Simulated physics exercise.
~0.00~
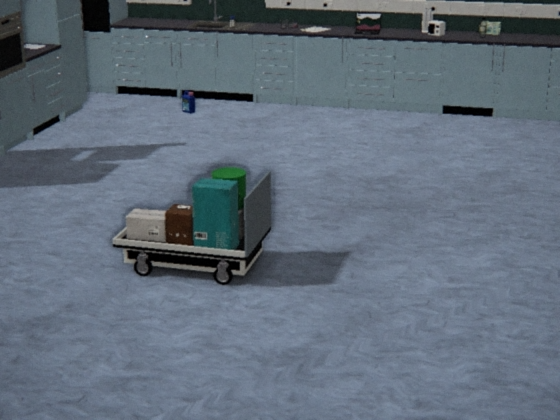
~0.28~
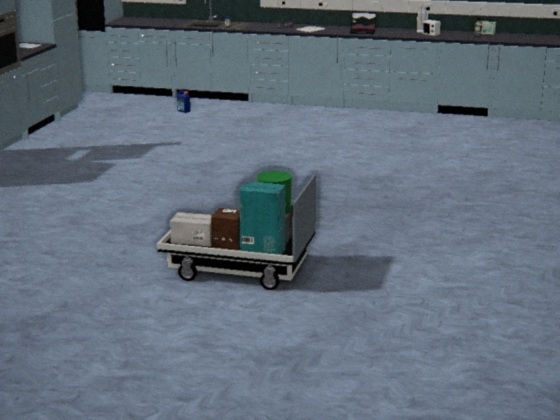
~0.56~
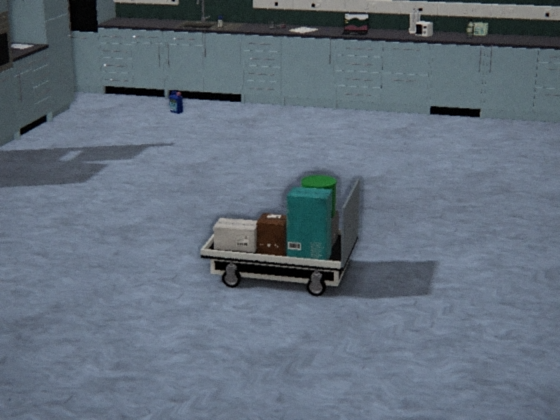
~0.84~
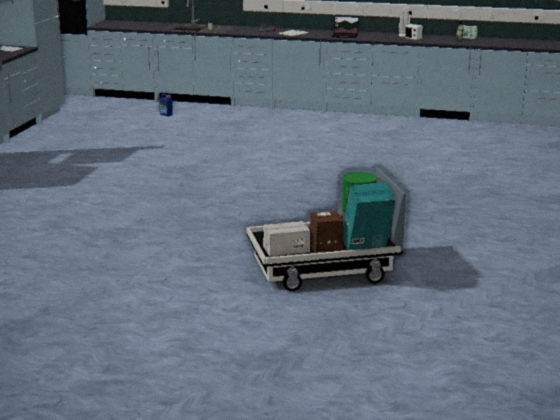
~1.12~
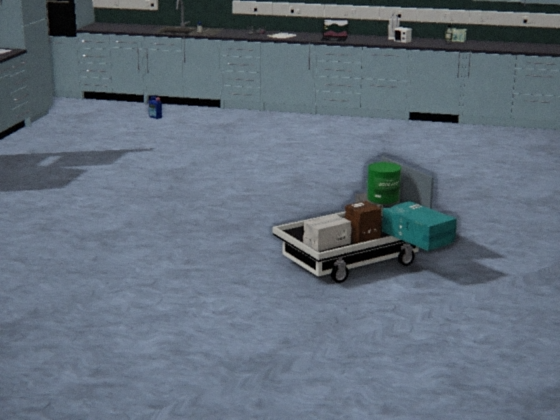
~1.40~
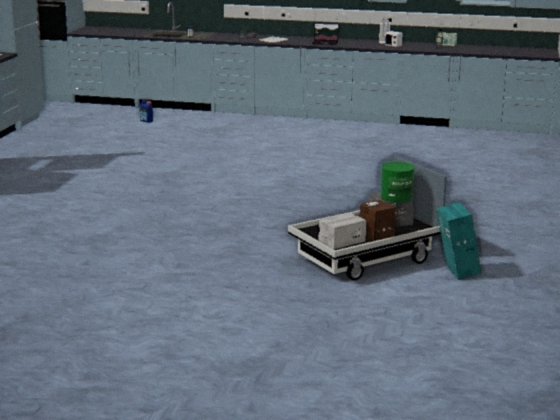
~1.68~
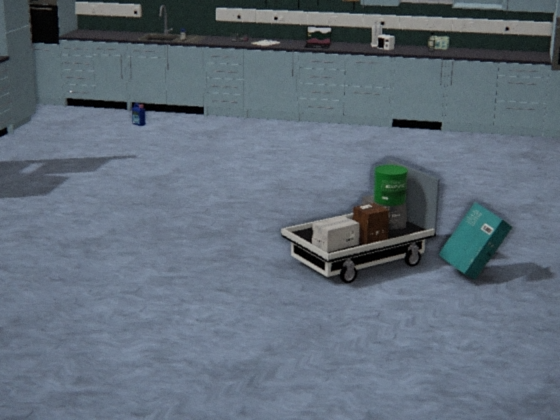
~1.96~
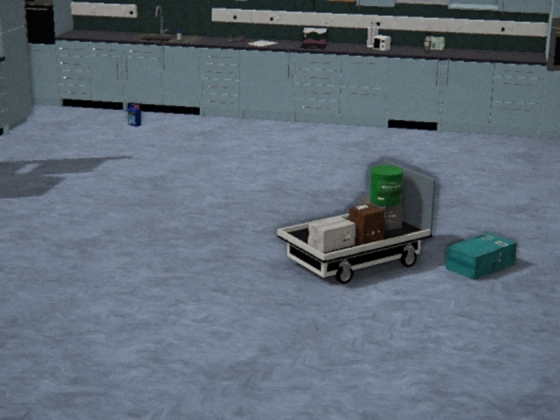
Turquoise box toppling off a flat cart turning on a grey floor, landing on its side beside the stopped, still-loaded cart.
